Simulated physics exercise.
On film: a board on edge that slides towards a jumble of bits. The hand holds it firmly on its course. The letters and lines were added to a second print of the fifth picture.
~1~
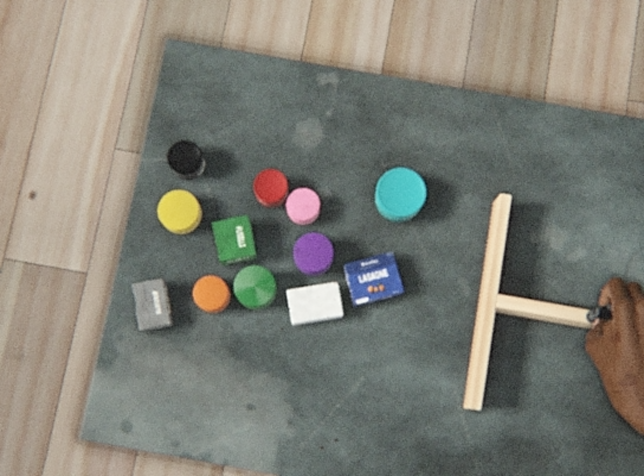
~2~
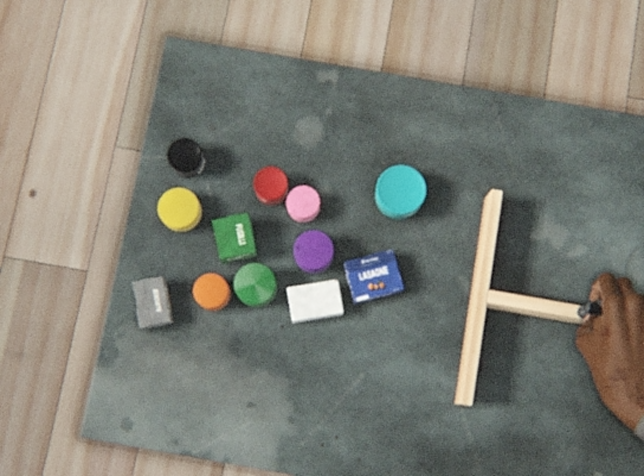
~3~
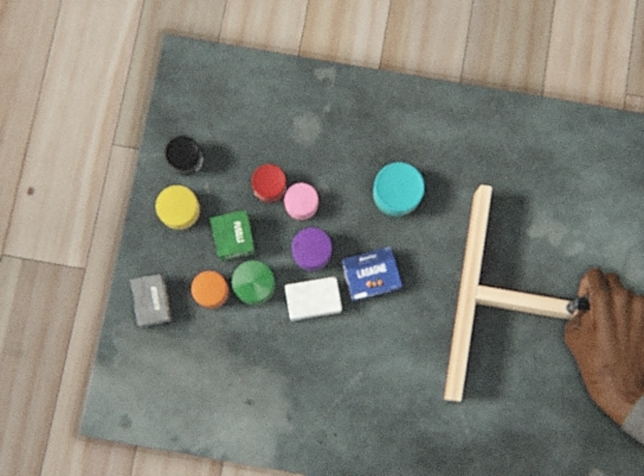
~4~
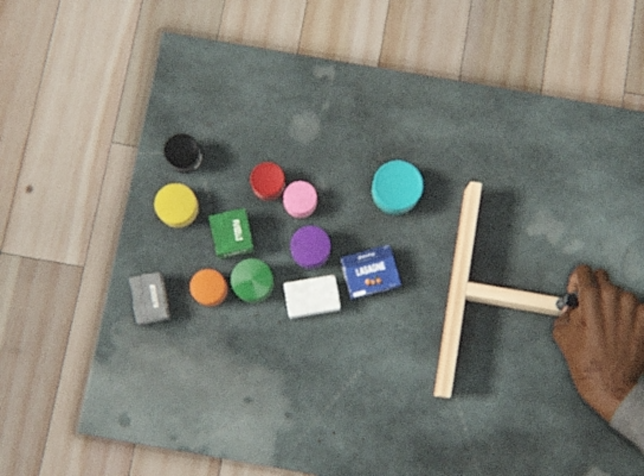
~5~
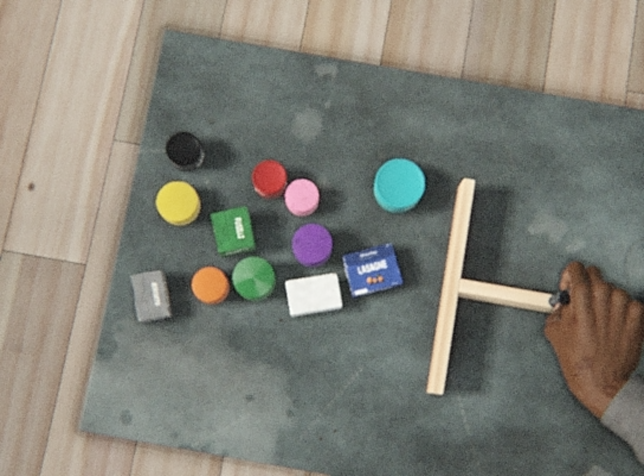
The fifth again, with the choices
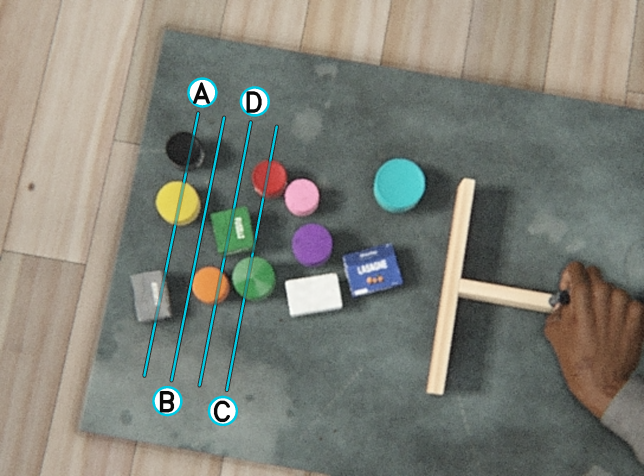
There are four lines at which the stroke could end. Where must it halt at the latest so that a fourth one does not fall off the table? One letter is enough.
Line B.
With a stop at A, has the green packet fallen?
Yes.
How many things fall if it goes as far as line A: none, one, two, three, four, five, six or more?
By then, six or more.
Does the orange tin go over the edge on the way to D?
By then, no.
On the marked copy, A at (172, 241); B at (198, 246); C at (252, 255); D at (226, 251).
Following B. Soon after the start, board (360, 268); turquoise tub (345, 177); white block (296, 296).
Later, board (269, 252); yellow pot (140, 184); grey packet (142, 300).
In the end, board (199, 240); green packet over the edge; yellow pot over the edge; two fallen.
As for the rest, A drops six; C is within the limit but short; D is within the limit but short.
